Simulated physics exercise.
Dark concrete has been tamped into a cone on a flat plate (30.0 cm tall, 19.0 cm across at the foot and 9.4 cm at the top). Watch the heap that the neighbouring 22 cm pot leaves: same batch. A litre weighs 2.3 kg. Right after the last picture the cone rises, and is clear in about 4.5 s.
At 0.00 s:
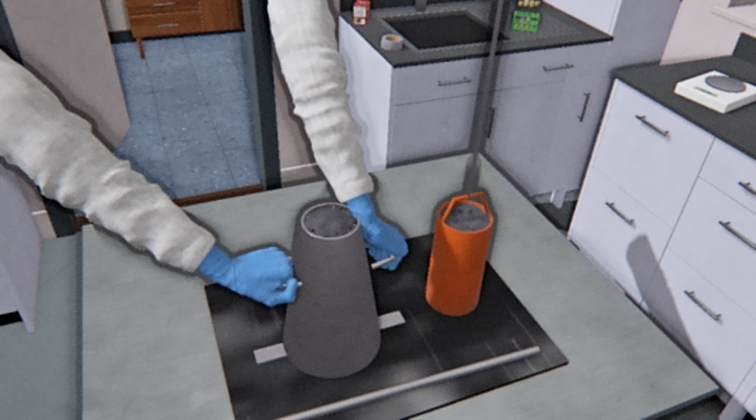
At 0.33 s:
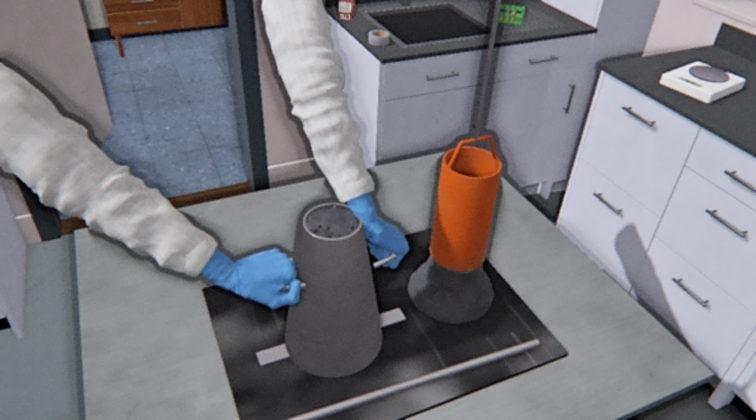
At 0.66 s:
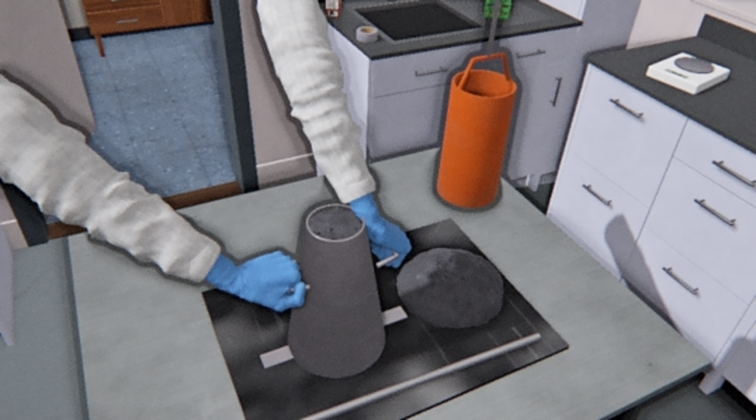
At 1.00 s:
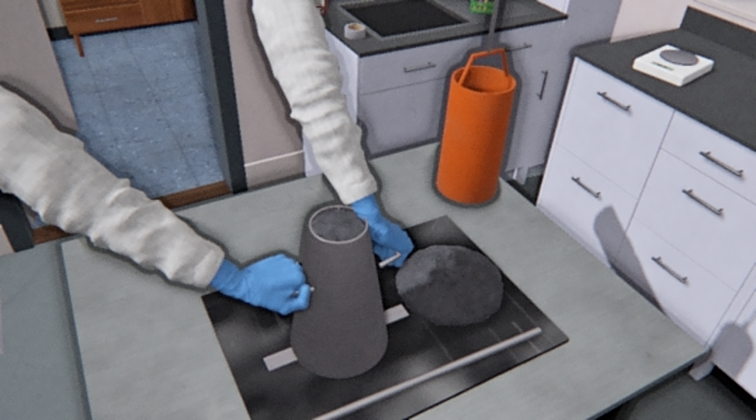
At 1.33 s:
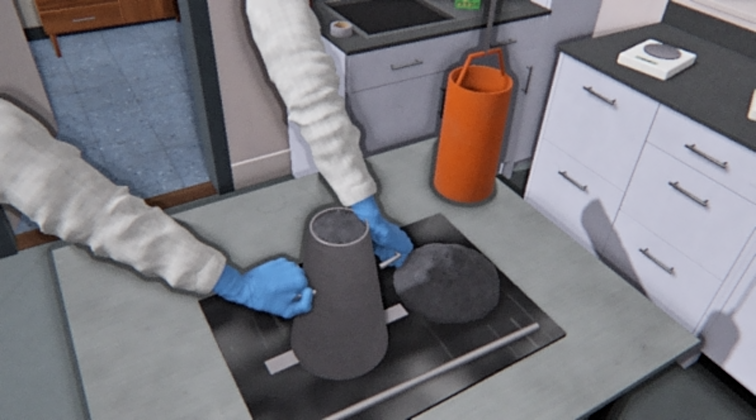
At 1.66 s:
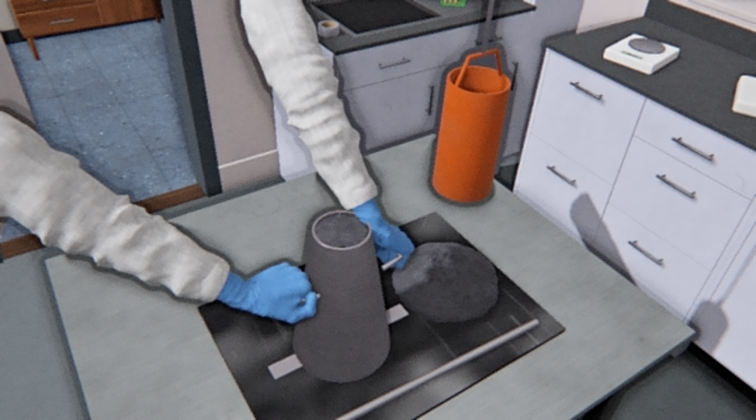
An orange cylinder with a handle lifts off a black plate on a grey counter, seen from above in a kitchen-like lab, and dark material slides out beneath it. The cylinder hangs behind the low, rounded dark heap, which settles very slightly. To the left, blue-gloved hands in white sleeves keep hold of a grey cone that stays down, while the view drifts slightly.
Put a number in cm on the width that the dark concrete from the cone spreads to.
Expect roughly 37 cm.
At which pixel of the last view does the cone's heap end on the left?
Near (249, 347).
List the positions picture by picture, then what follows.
The first picture shows middle of the pot's mouth at (465, 217), still down; middle of the cone's top at (331, 221), not yet moved.
The second picture shows middle of the pot's mouth at (472, 163), raised 12 cm; middle of the cone's top at (333, 222), not yet moved.
The third picture shows middle of the pot's mouth at (484, 85), raised 27 cm; the pot's heap 7.3 cm high and 24 cm wide, top at (454, 267); middle of the cone's top at (336, 223), not yet moved.
The fourth picture shows middle of the pot's mouth at (484, 81), raised 28 cm; the pot's heap 7.1 cm high and 24 cm wide, top at (453, 265); middle of the cone's top at (339, 225), not yet moved.
The fifth picture shows middle of the pot's mouth at (481, 81), raised 28 cm; the pot's heap 7.0 cm high and 24 cm wide, top at (451, 263); middle of the cone's top at (339, 227), not yet moved.
The sixth picture shows middle of the pot's mouth at (479, 81), raised 28 cm; the pot's heap 6.9 cm high and 24 cm wide, top at (449, 262); middle of the cone's top at (342, 230), not yet moved.
After 2.8 s, the cone is up 7.2 cm; the dark concrete has come down 18 cm to 12 cm and is 34 cm wide.
After 3.9 s, the cone is up 19 cm; the dark concrete has come down 22 cm to 8.5 cm and is 37 cm wide.
After 5.0 s, the cone is up 30 cm; the dark concrete has come down 22 cm to 8.3 cm and is 37 cm wide.
After 6.4 s, the cone is clear; the dark concrete has come down 22 cm to 8.3 cm and is 37 cm wide.
After 6.9 s, at rest, the cone is clear; the dark concrete has come down 22 cm to 8.2 cm and is 37 cm wide.
